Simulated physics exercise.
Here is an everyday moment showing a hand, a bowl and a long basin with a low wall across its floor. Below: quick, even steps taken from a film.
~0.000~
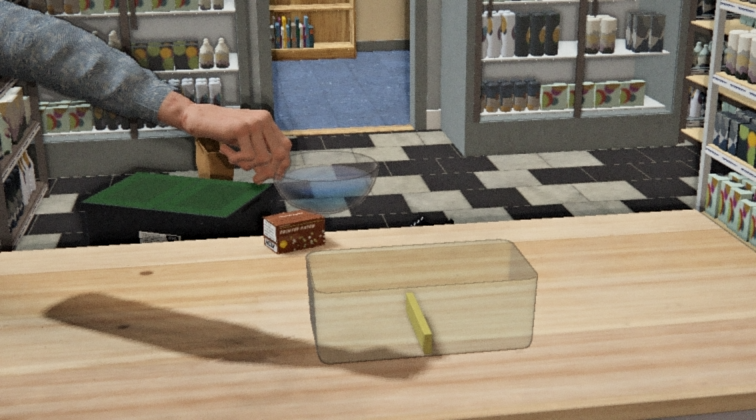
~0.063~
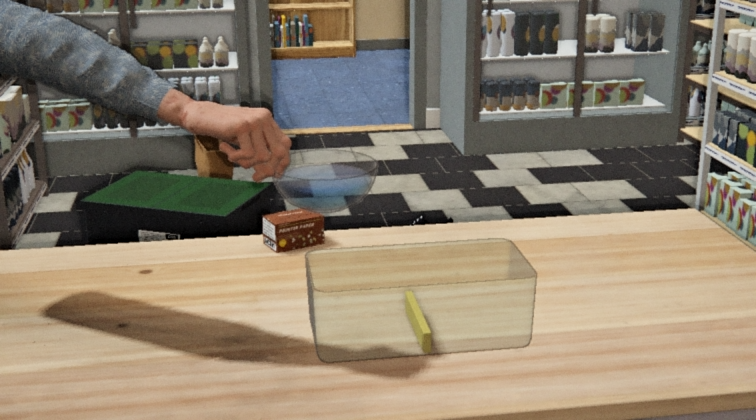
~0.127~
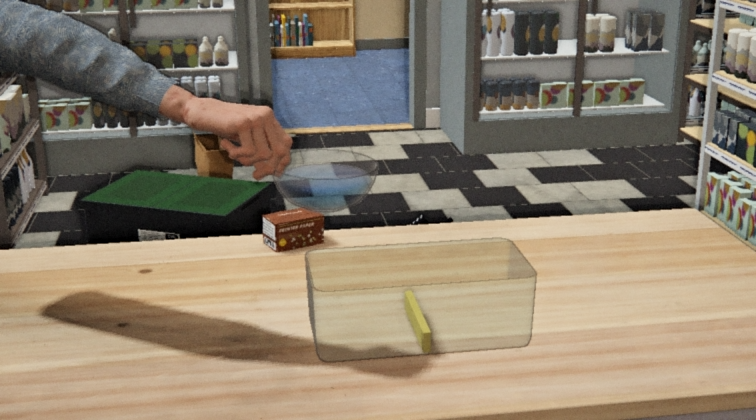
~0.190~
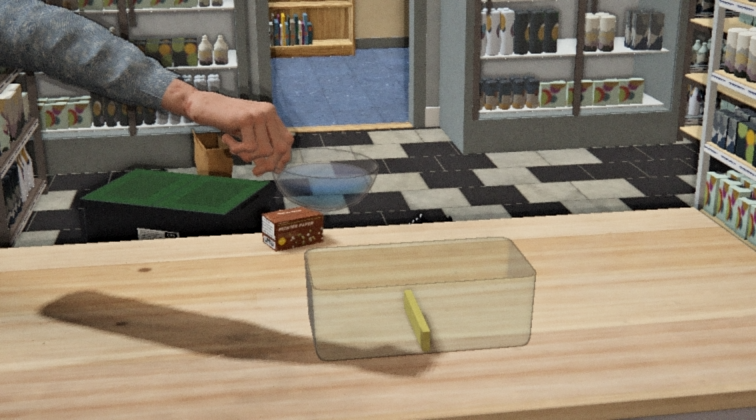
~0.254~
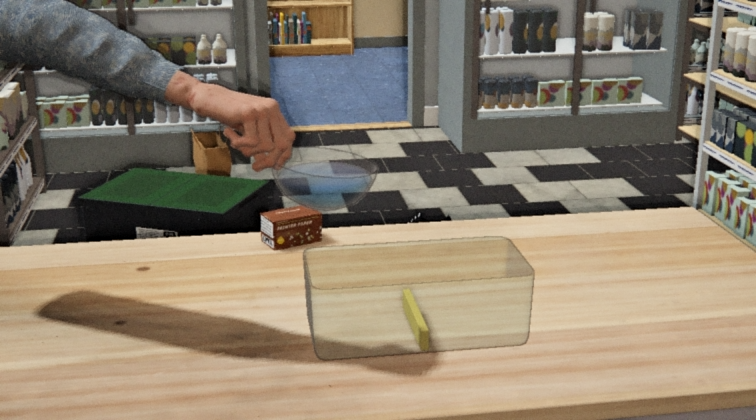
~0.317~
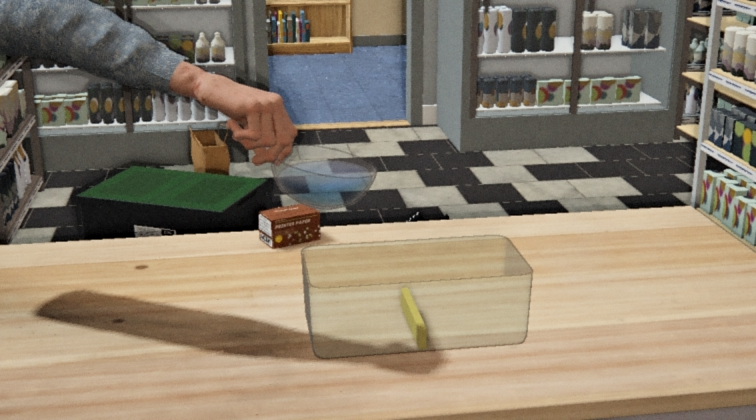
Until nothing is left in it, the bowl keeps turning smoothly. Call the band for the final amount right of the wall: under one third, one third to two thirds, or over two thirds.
Band: One third to two thirds.
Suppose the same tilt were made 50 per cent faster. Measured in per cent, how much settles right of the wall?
Something like 35 in a hundred.
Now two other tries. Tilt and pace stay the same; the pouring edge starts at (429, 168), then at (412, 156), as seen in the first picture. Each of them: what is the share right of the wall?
You'd get 95 percent from the first and 85 percent from the second.
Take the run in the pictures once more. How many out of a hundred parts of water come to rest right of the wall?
Around 50 percent.
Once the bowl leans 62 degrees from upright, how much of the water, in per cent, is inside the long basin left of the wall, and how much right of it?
Left part 10 %; right part 15 %.
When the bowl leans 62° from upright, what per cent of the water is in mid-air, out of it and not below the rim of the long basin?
It's close to 35 per cent.
A moment on, the bowl is tipped part way and 41 per cent is still to pour, 10 is left of the wall and 14 right of it.
Next, the bowl is tipped on its side and 0 per cent is still to pour, 49 is left of the wall and 47 right of it.
Then the bowl is tipped right over and 0 per cent is still to pour, 52 is left of the wall and 48 right of it.
Later the bowl is tipped right over and 0 per cent is still to pour, 52 is left of the wall and 48 right of it.
In the end 52 per cent lies left of the wall, 48 right of it and 0 outside.
